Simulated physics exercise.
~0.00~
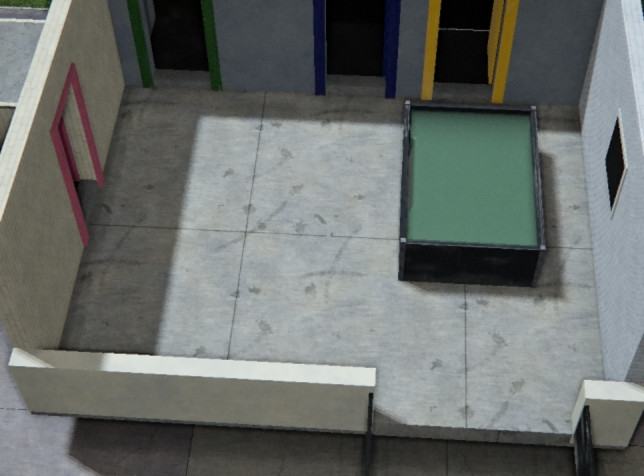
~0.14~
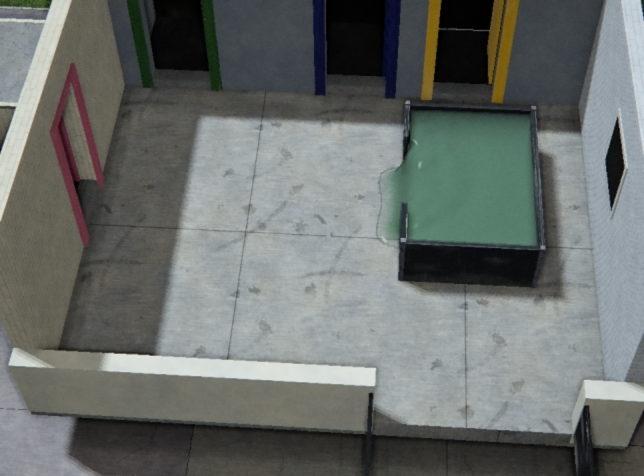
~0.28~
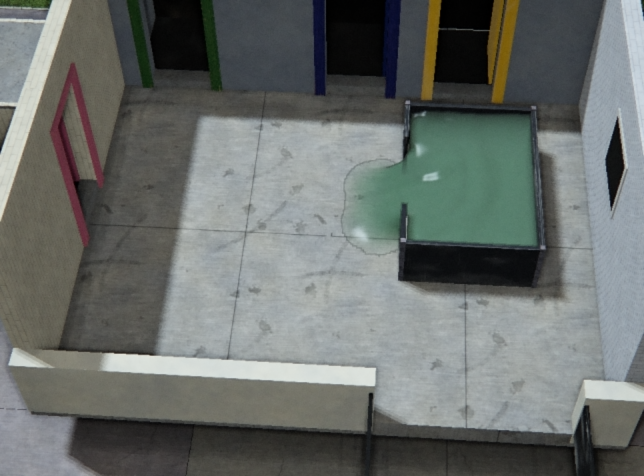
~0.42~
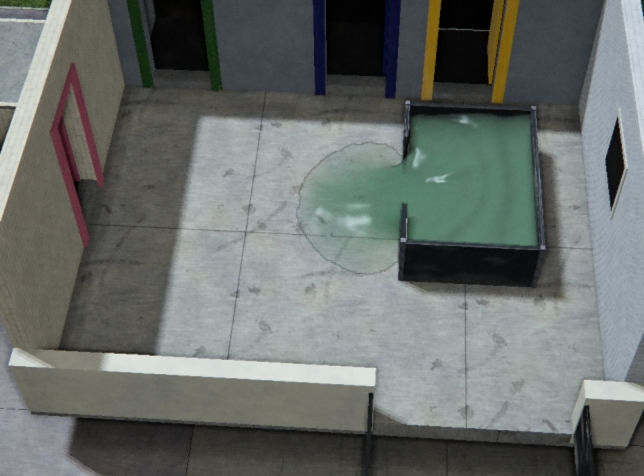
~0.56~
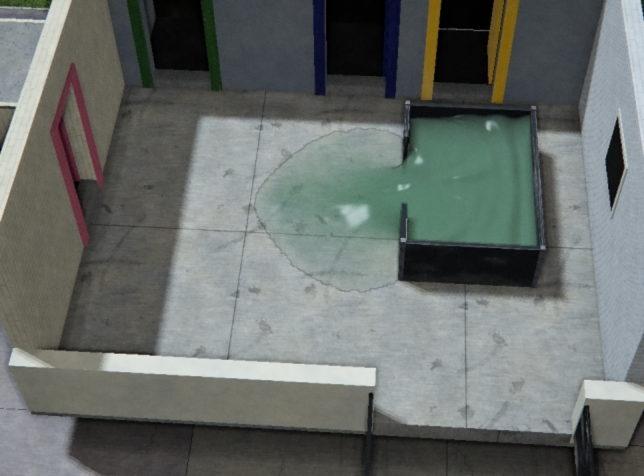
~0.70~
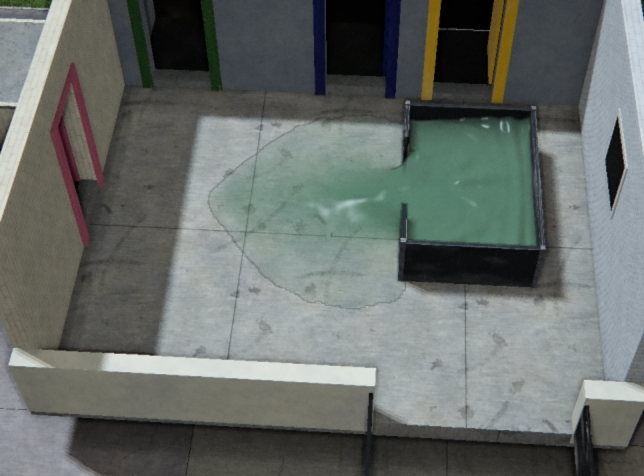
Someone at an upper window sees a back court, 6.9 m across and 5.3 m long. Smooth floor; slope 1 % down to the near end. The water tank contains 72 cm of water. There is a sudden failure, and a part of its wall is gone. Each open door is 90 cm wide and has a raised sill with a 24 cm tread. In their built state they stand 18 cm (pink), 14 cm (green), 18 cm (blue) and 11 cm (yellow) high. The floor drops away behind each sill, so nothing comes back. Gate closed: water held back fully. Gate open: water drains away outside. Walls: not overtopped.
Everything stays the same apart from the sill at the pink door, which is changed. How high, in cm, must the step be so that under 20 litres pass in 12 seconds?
Roughly 20 cm.
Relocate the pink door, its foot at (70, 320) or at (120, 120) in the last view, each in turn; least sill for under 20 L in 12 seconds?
In turn: About 16 cm, about 22 cm.
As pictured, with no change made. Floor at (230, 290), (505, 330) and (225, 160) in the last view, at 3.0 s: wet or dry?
Status: Submerged / clear / submerged.
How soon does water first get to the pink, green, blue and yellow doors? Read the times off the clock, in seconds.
The pink door gets it at 1.1 s, the green door at 1.6 s, the blue door at 1.2 s and the yellow door at 6.0 s.
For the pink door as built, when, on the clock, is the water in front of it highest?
I'd say near 1.6 seconds.
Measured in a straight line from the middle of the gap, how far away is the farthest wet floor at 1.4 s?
About 4.4 metres out.
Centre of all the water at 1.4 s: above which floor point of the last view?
I'd put it close to (396, 208).
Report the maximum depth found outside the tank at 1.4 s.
Up to some 36 centimetres, I'd say.
After 1.4 s water covers 45 % of the floor, deepest (36 cm) near (391, 211); 23 cm at the pink door, 0 litres in over its 18 cm sill.
After 3.0 s water covers 60 % of the floor, deepest (32 cm) near (60, 349); 21 cm at the pink door, 32 litres in over its 18 cm sill.
After 12.0 s water covers 100 % of the floor, deepest (12 cm) near (584, 341); 8 cm at the pink door, 38 litres in over its 18 cm sill.
At the pink door as built, the water arrived by 1.2 s and peaked near 27 cm at 1.6 s.
With a sill of 17.5 cm, 43 litres would have come in within the 12 s; with 23.5 cm, 5 litres. So under 20 litres takes about 20 cm.
